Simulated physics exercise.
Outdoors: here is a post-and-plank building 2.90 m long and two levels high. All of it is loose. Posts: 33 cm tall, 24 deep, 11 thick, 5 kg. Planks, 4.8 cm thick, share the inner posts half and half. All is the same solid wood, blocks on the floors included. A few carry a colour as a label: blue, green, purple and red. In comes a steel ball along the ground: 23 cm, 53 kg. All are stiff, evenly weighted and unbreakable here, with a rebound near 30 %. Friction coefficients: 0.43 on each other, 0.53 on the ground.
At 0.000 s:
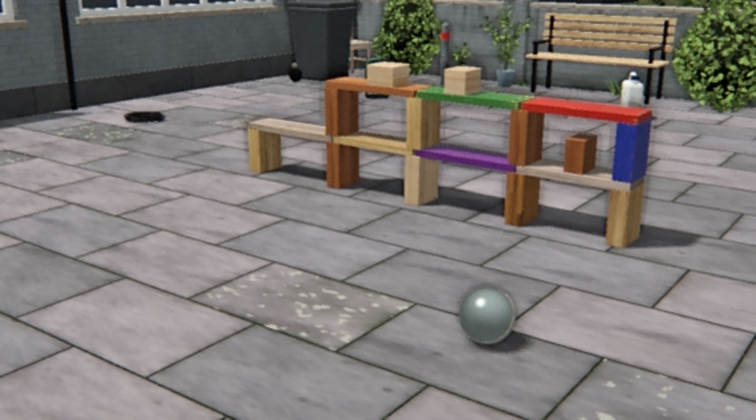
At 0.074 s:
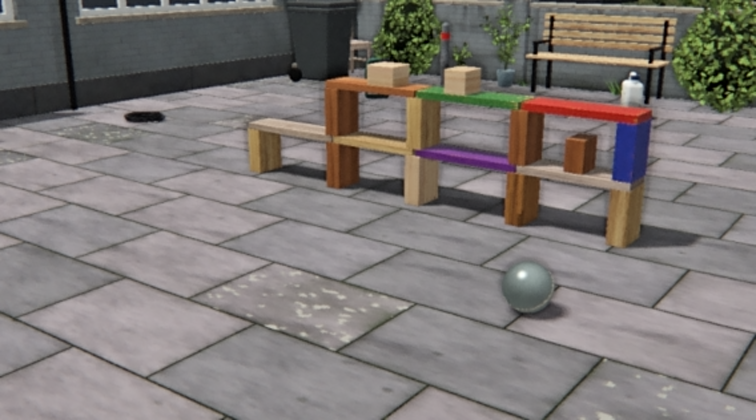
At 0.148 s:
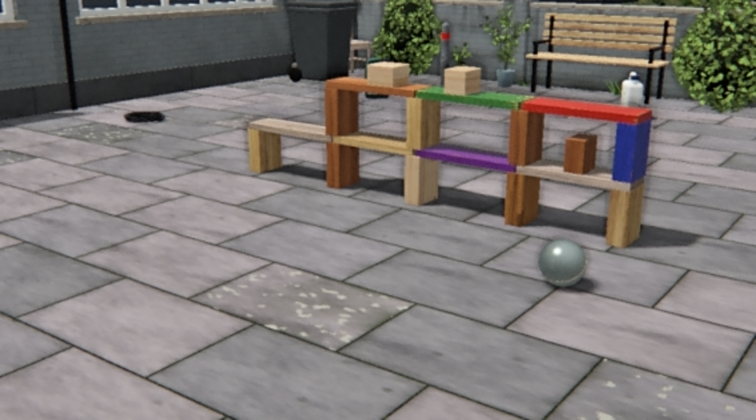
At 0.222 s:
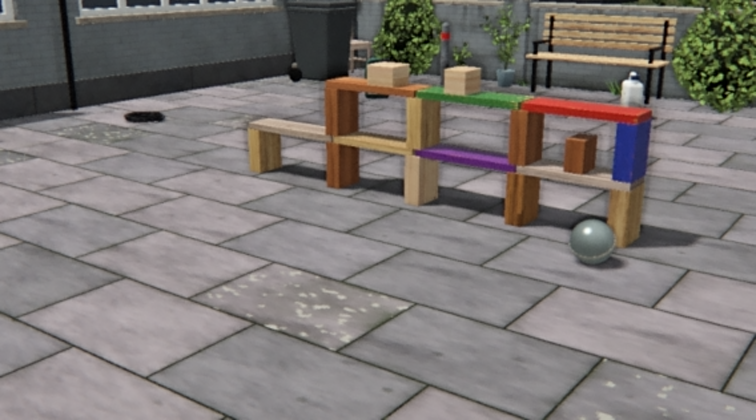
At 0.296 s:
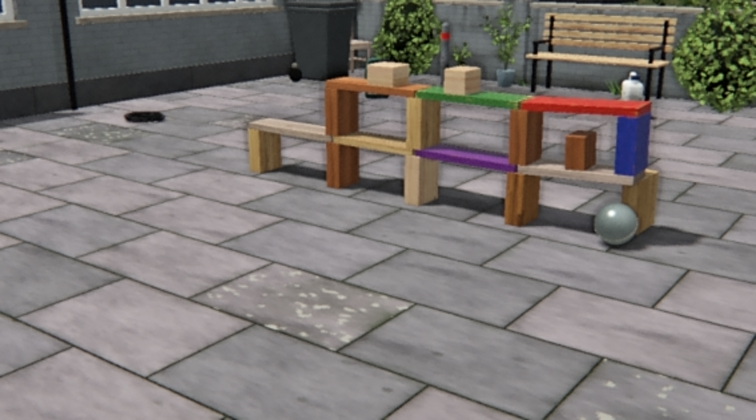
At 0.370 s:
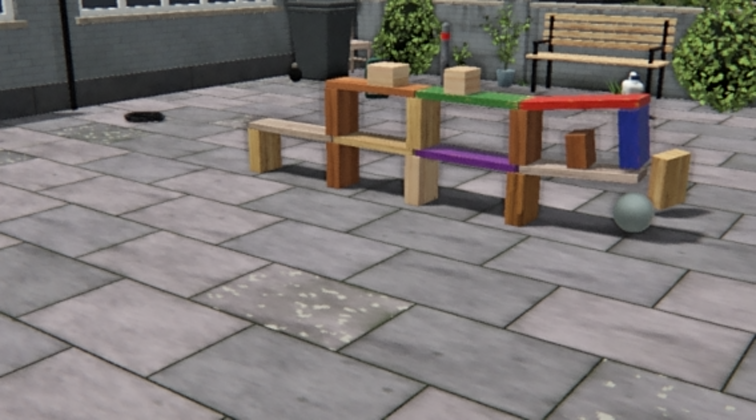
On a paved patio, a grey ball rolls rightward and away toward a two-level structure of wooden posts and planks, knocks the right-end lower post outward, and the blue post and red plank above shift and tilt slightly.
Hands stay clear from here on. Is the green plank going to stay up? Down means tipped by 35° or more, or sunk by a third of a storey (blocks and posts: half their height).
In the end the green plank holds its level.
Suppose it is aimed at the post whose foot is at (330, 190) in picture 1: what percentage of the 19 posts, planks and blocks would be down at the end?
Then 40 per cent.
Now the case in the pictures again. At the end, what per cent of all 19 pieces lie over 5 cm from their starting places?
Shifted: 25 per cent.
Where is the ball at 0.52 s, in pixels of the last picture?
Near (665, 190).
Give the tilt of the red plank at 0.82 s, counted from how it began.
Roughly 25°.
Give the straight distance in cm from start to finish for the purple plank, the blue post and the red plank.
About: Purple 0, blue 80, red 90.
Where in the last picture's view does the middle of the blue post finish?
At about (692, 215).
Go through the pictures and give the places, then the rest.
In the first frame (pixels give the middle of a visible side), ball (487, 316) 1.34 m from contact, 5.2 m/s; green plank (465, 100); purple plank (472, 154); blue post (624, 153); none has stirred.
In the second frame, ball (528, 287) 96 cm from contact, 5.2 m/s; green plank (465, 100).
In the third frame, ball (562, 263) 58 cm from contact, 5.2 m/s; green plank (465, 100).
In the fourth frame, ball (592, 242) 20 cm from contact, 5.2 m/s; green plank (465, 100).
In the fifth frame, ball (616, 224) after contact, 4.0 m/s; green plank (465, 100); blue post (626, 147) 39 mm from its place; steepest lean 3°, the block at (575, 154); movement in 5 of them.
In the sixth frame, ball (633, 212) after contact, 4.0 m/s; green plank (464, 100); blue post (629, 140) 7° from how it stood; red plank (577, 105) 7° from how it stood; steepest lean 8°, the block at (576, 152); movement in 5 of them.
After 0.52 s, ball still moving; 1 of the 19 pieces down; green plank 12 mm from its place; blue post 10° from how it stood.
After 0.82 s, ball still moving; 5 of the 19 pieces down; green plank 32 mm from its place; red plank 24° from how it stood, 25 cm lower.
After 1.40 s, ball still moving; 5 of the 19 pieces down; green plank 30 mm from its place; blue post 57° from how it stood, 40 cm lower.
After 2.52 s, ball still moving; 5 of the 19 pieces down; green plank 29 mm from its place; blue post on its side.
In the end (3.4 s), ball rolling away; 5 of the 19 pieces down; green plank 29 mm from its place; blue post on its side; purple plank unmoved. From the last view, middles, green plank near (471, 98), blue post near (692, 215).
